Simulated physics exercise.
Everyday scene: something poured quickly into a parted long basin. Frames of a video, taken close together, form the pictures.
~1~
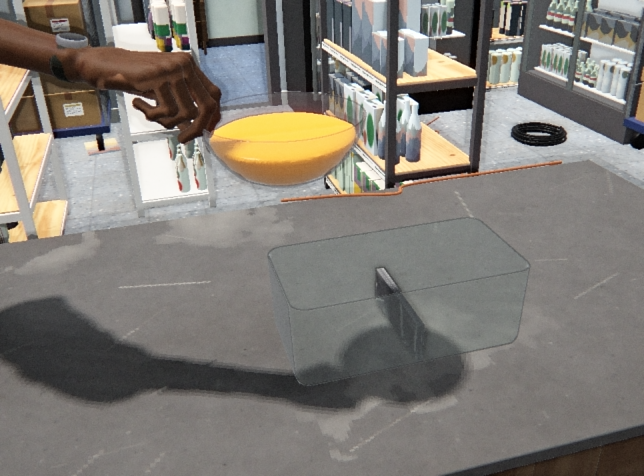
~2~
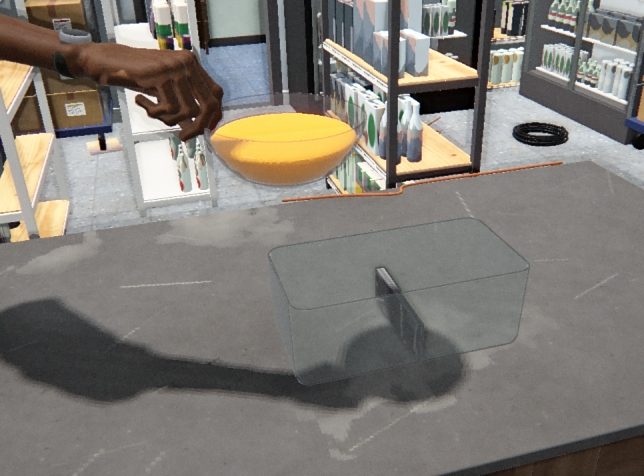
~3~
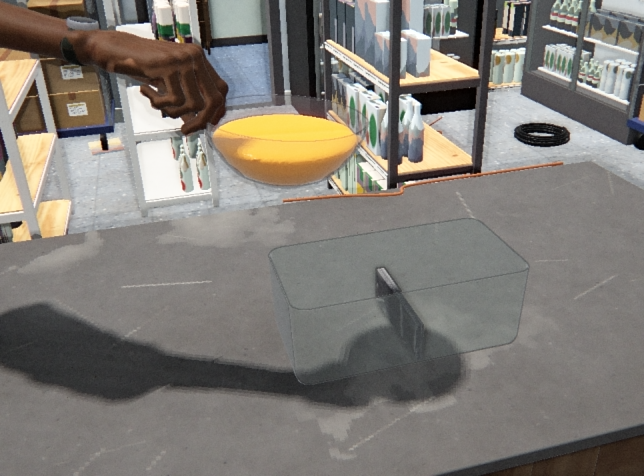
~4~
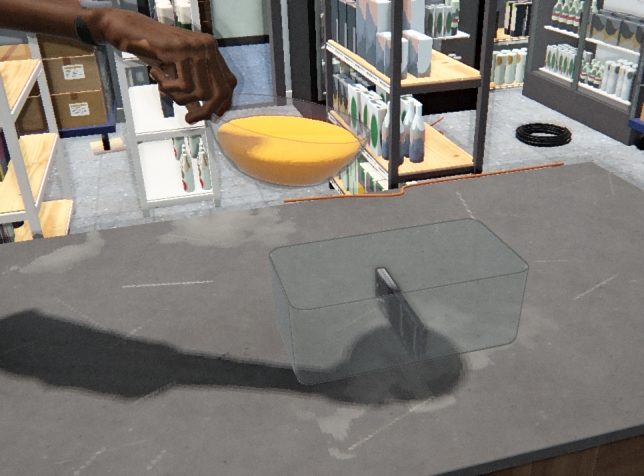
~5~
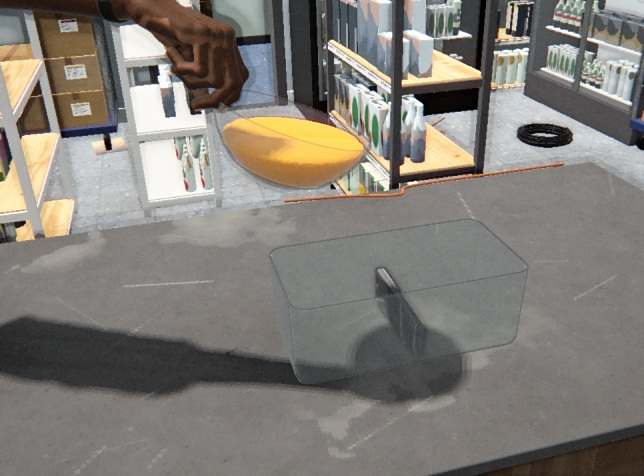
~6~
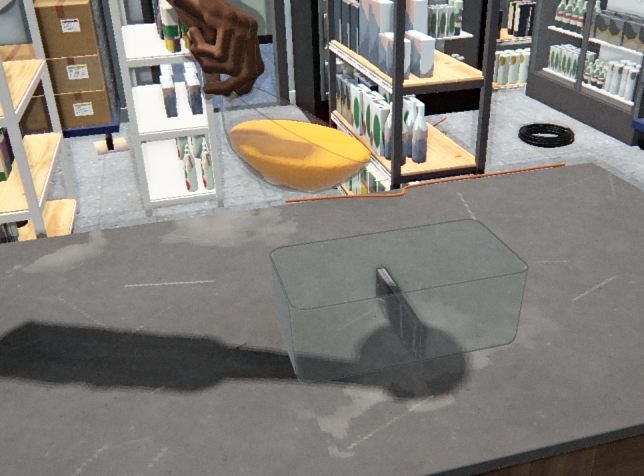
A dark-skinned hand reaches in from the upper left over a grey, scuffed countertop in a shop, seen from slightly above by a still camera. It is beside a clear bowl of orange-yellow liquid, above a long transparent basin with a divider, with stocked shelves and a black coil behind. The hand rises and turns as the bowl tilts steadily rightward, its shadow shifting across the counter.
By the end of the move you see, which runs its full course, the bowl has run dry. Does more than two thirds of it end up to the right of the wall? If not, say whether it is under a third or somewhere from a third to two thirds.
No, a third to two thirds does.
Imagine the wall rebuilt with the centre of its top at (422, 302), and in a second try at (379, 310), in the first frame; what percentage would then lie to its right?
First try 20 per cent, second try 65 per cent.
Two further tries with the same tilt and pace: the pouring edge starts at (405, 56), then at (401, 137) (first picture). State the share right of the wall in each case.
About 75 % the first time, about 70 % the second.
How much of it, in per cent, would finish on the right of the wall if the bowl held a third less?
35 %.
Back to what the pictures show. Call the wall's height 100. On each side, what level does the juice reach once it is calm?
Left 30 %, right 30 %.
A moment on, the bowl is tipped on its side and 9 per cent is still to pour, 8 is left of the wall and 25 right of it.
Next, the bowl is tipped on its side and 0 per cent is still to pour, 48 is left of the wall and 44 right of it.
Then the bowl is tipped on its side and 0 per cent is still to pour, 46 is left of the wall and 42 right of it.
Later the bowl is tipped on its side and 0 per cent is still to pour, 50 is left of the wall and 44 right of it.
At rest 50 per cent lies left of the wall, 44 right of it and 6 outside.
